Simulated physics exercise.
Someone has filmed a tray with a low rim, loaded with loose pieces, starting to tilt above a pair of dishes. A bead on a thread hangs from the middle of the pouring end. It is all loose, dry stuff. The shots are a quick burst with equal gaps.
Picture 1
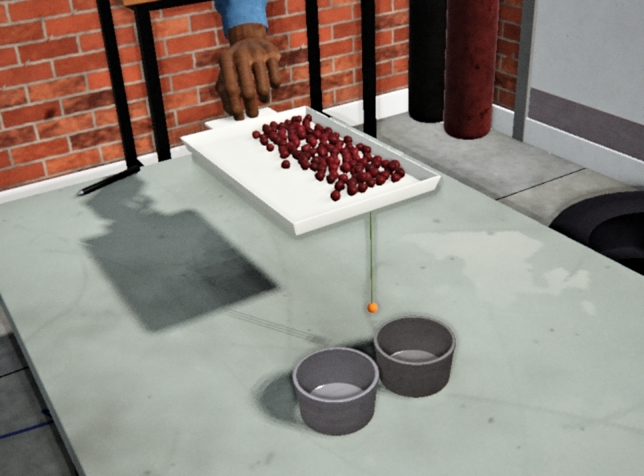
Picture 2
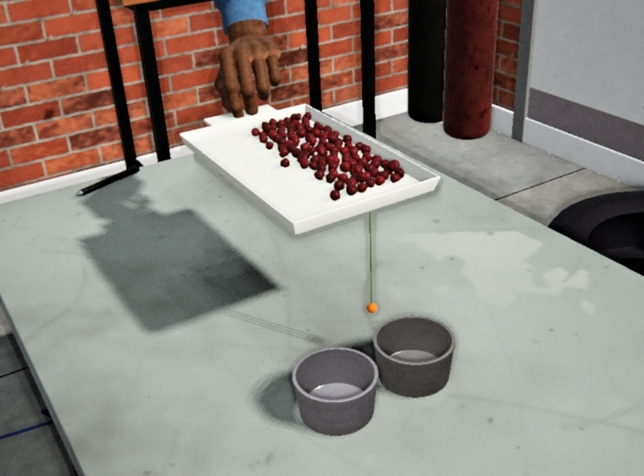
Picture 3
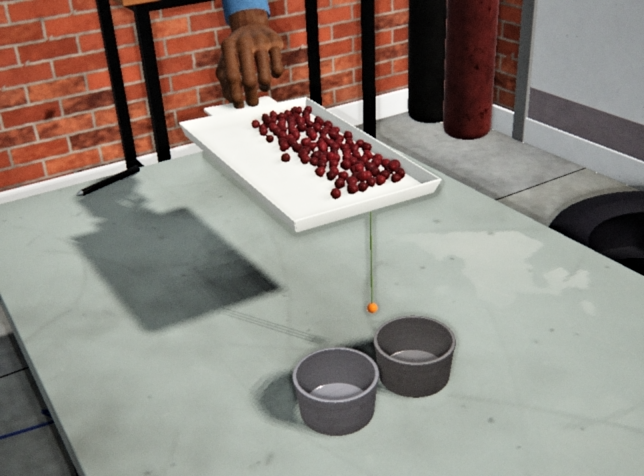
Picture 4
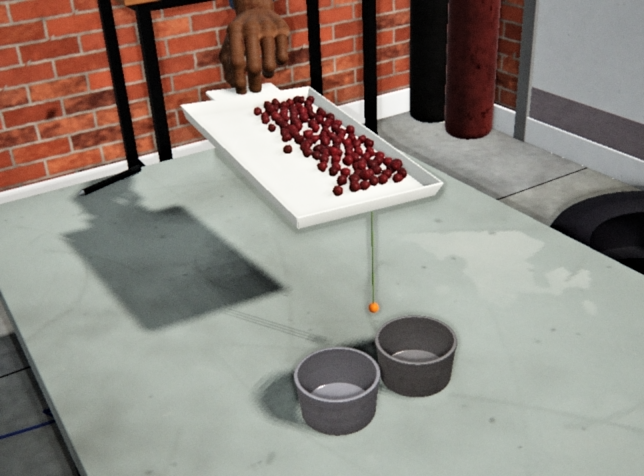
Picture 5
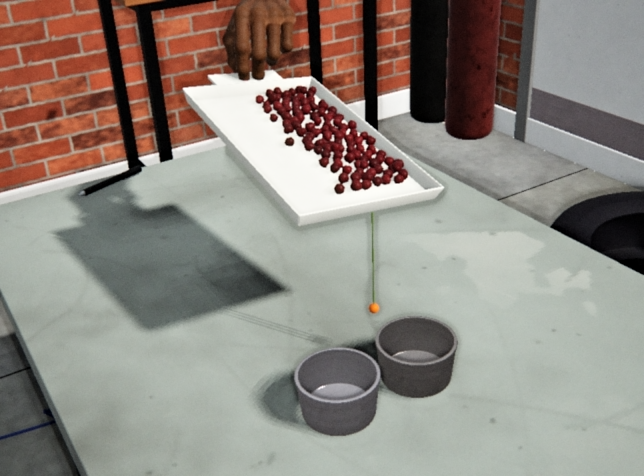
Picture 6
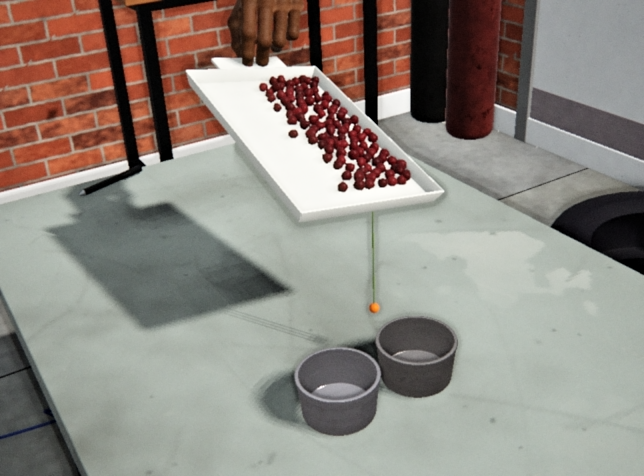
The clip opens on a dark hand at the far end of a white tray of small dark red pieces, held above two grey dishes, with an orange bead hanging on a thread. The hand raises the far end gradually, then the near end slants down toward the right, and the pieces shift slightly.
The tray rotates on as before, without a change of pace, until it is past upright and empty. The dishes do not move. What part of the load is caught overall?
They take less than half between them.
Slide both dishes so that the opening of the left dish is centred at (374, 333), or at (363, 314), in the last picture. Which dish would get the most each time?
First the right one, then the right dish.
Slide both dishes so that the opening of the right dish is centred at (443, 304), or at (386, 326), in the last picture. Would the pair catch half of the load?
In turn: The larger part; under half.
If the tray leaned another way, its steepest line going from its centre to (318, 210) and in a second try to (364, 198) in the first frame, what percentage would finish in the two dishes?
About 50 and 50 per cent.
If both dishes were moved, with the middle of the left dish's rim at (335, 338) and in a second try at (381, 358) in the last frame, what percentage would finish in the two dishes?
About 50 and 20 per cent.
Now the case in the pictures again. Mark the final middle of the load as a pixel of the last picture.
Roughly at (461, 335).
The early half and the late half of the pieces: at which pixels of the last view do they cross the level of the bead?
Around (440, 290) and then (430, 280).
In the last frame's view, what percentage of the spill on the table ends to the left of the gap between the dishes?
It comes to 10 per cent or so.
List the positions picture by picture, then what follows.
The first frame shows corners of the pouring end near (296, 220) and (434, 176), level; middle of the load near (323, 153), dried cherries; left dish near (359, 411); right dish near (439, 374); bead on its thread near (372, 308).
The second frame shows corners of the pouring end near (296, 220) and (434, 176), level; middle of the load near (323, 152).
The third frame shows corners of the pouring end near (297, 218) and (435, 179), tipped barely, lowest at the right corner; middle of the load near (323, 148).
The fourth frame shows corners of the pouring end near (299, 214) and (437, 182), tipped a little, lowest at the right corner; middle of the load near (325, 141).
The fifth frame shows corners of the pouring end near (302, 212) and (438, 186), tipped a little, lowest at the right corner; middle of the load near (327, 135).
The sixth frame shows corners of the pouring end near (304, 209) and (438, 189), tipped clearly, lowest at the right corner; middle of the load near (331, 130), a little on the move; left dish near (361, 411); right dish near (441, 374).
Shortly afterwards, tray tipped steeply; all but a few on the tray; only a few outside both; only a few in the air.
Next, tray tipped right over; near a quarter on the tray; a little in the right dish; near a quarter outside both; near a third in the air.
Some moments later, tray tipped past a quarter turn; a little in the right dish; the bulk outside both.
In the end, tray tipped past a quarter turn; none at all in the left dish; a little in the right dish; the bulk outside both.
